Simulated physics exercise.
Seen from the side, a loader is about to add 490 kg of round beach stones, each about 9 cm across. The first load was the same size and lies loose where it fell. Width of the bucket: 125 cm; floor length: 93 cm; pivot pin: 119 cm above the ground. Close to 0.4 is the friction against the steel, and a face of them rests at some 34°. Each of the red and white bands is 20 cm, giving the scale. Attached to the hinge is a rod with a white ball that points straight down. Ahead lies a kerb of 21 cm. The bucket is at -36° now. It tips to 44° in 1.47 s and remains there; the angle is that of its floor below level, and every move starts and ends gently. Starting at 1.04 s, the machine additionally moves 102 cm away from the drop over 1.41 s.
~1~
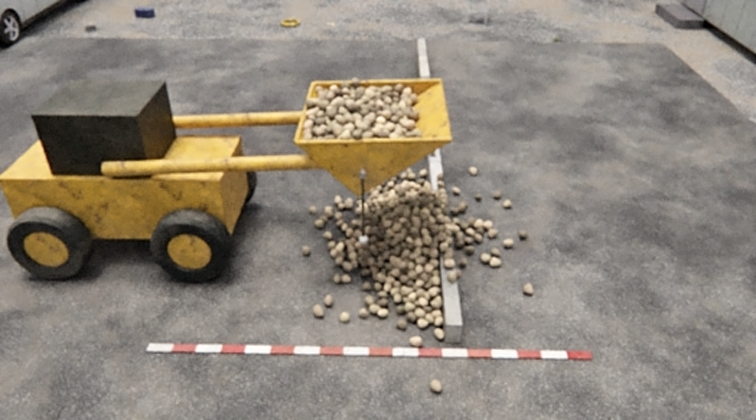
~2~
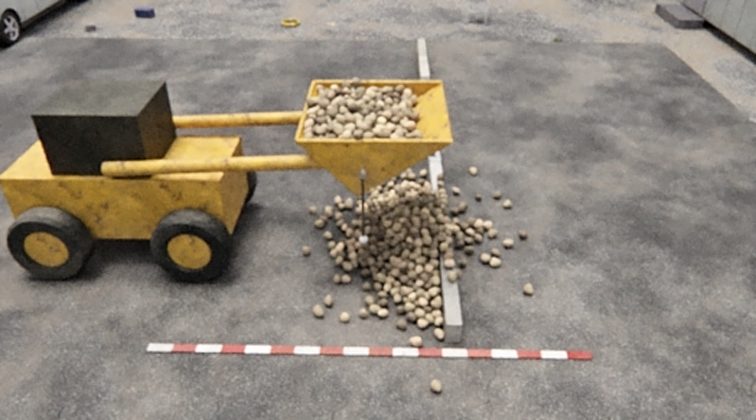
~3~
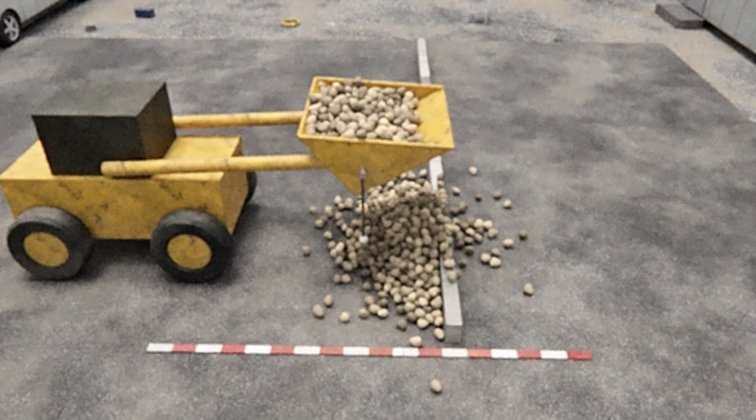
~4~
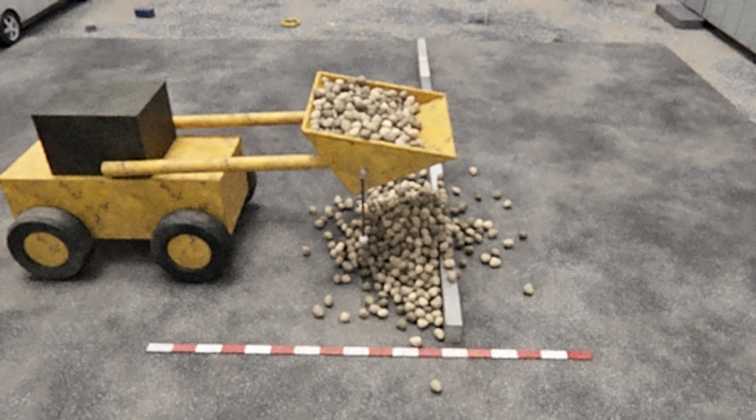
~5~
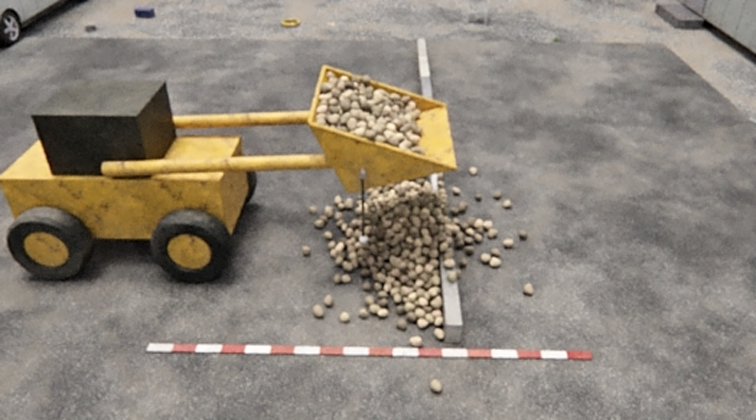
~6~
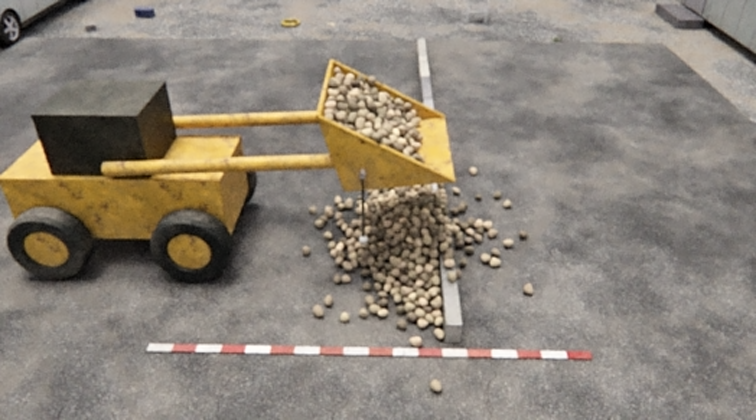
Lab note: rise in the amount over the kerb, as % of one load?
Approximately 33 %.
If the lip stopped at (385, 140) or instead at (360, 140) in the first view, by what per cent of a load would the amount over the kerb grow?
Around 0 and 0 percent respectively.
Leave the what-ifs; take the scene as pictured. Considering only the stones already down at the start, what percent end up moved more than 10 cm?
I'd say roughly 25 per cent of them.
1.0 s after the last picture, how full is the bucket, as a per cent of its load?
It still holds about 10 per cent.
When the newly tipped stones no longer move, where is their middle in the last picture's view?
Centre at roughly (414, 234).
Then, 0.5 s after the last picture the floor is at 31°; in per cent of one load, 95 in the bucket, 99 on this side of the kerb, 6 over the kerb; the foremost stones are at (504, 233).
Then, 1.0 s after the last picture the floor is at 44°; in per cent of one load, 10 in the bucket, 162 on this side of the kerb, 28 over the kerb; the foremost stones are at (512, 234).
Then, 2.3 s after the last picture the floor is at 44°; in per cent of one load, 0 in the bucket, 161 on this side of the kerb, 39 over the kerb; the foremost stones are at (610, 275).
Then, 5.1 s after the last picture the floor is at 44°; in per cent of one load, 0 in the bucket, 161 on this side of the kerb, 39 over the kerb; the foremost stones are at (610, 275). Net gain over the kerb, 33.
